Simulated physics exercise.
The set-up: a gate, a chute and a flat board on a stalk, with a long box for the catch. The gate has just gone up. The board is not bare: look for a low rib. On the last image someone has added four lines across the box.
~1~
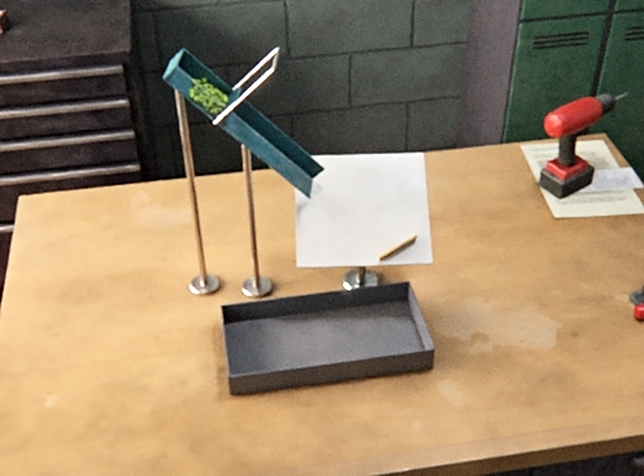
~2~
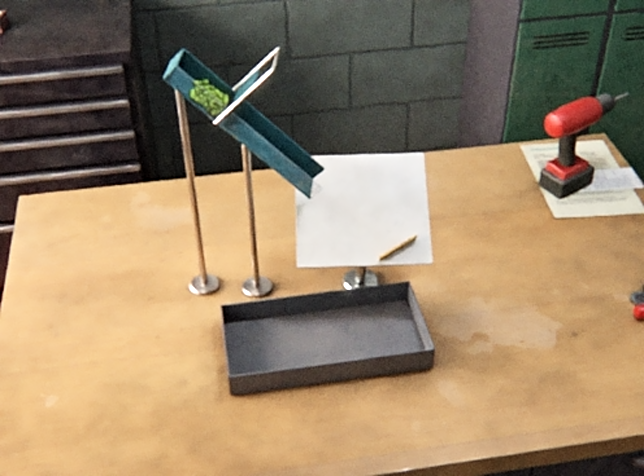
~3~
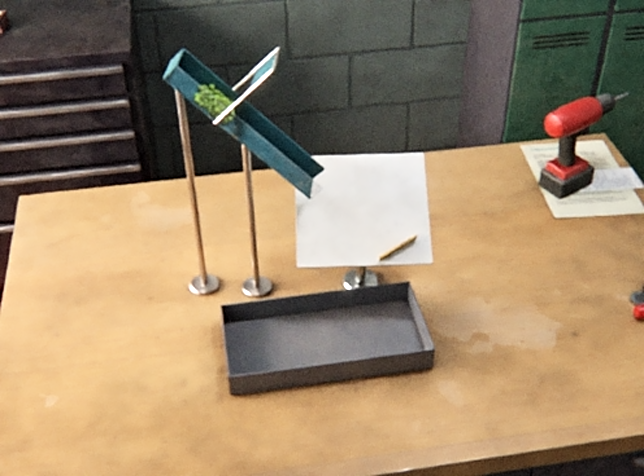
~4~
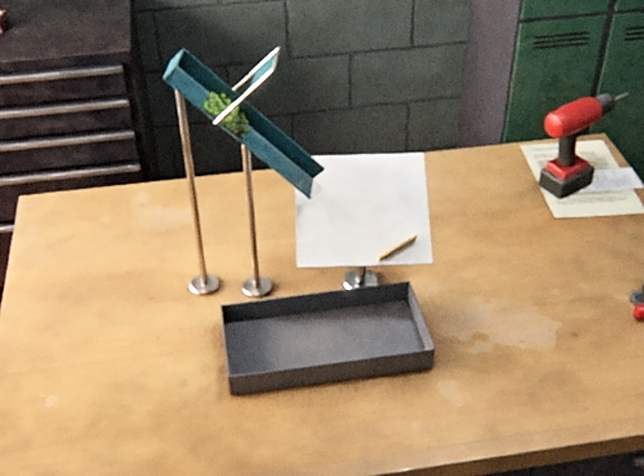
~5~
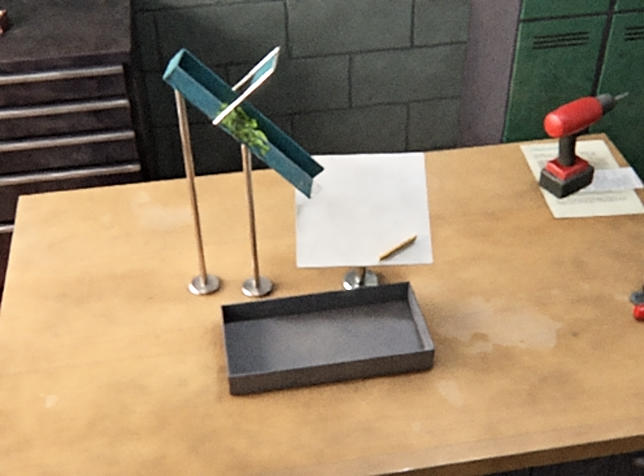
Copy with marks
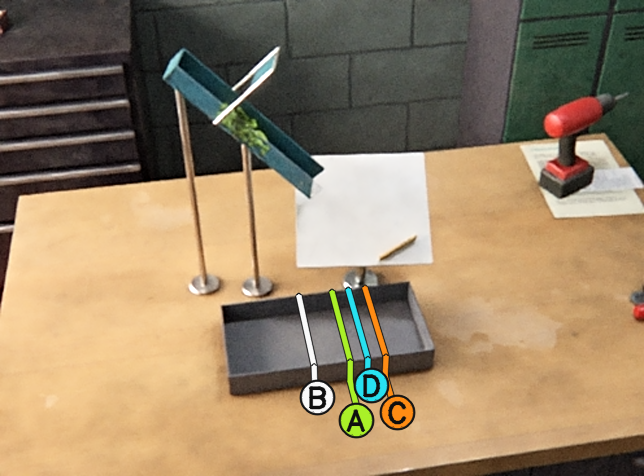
On a wooden workbench, a gate lifted on a sloping teal chute, and a clump of small green peas slid down to the right beneath it, above a white board and an empty gray box.
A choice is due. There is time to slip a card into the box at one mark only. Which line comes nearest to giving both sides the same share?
C is best.
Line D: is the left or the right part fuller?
The right side.
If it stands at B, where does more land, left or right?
Right.
On the marked copy, line A crosses the front rim at (350, 360); line B crosses the front rim at (314, 365); line C crosses the front rim at (385, 355); line D crosses the front rim at (367, 358).
With A, of what is caught, none at all on the left of the divider, the whole lot on the right.
With B, of what is caught, none at all on the left of the divider, the whole lot on the right.
With C, of what is caught, close to half on the left of the divider, close to half on the right.
With D, of what is caught, a small share on the left of the divider, the bulk on the right.
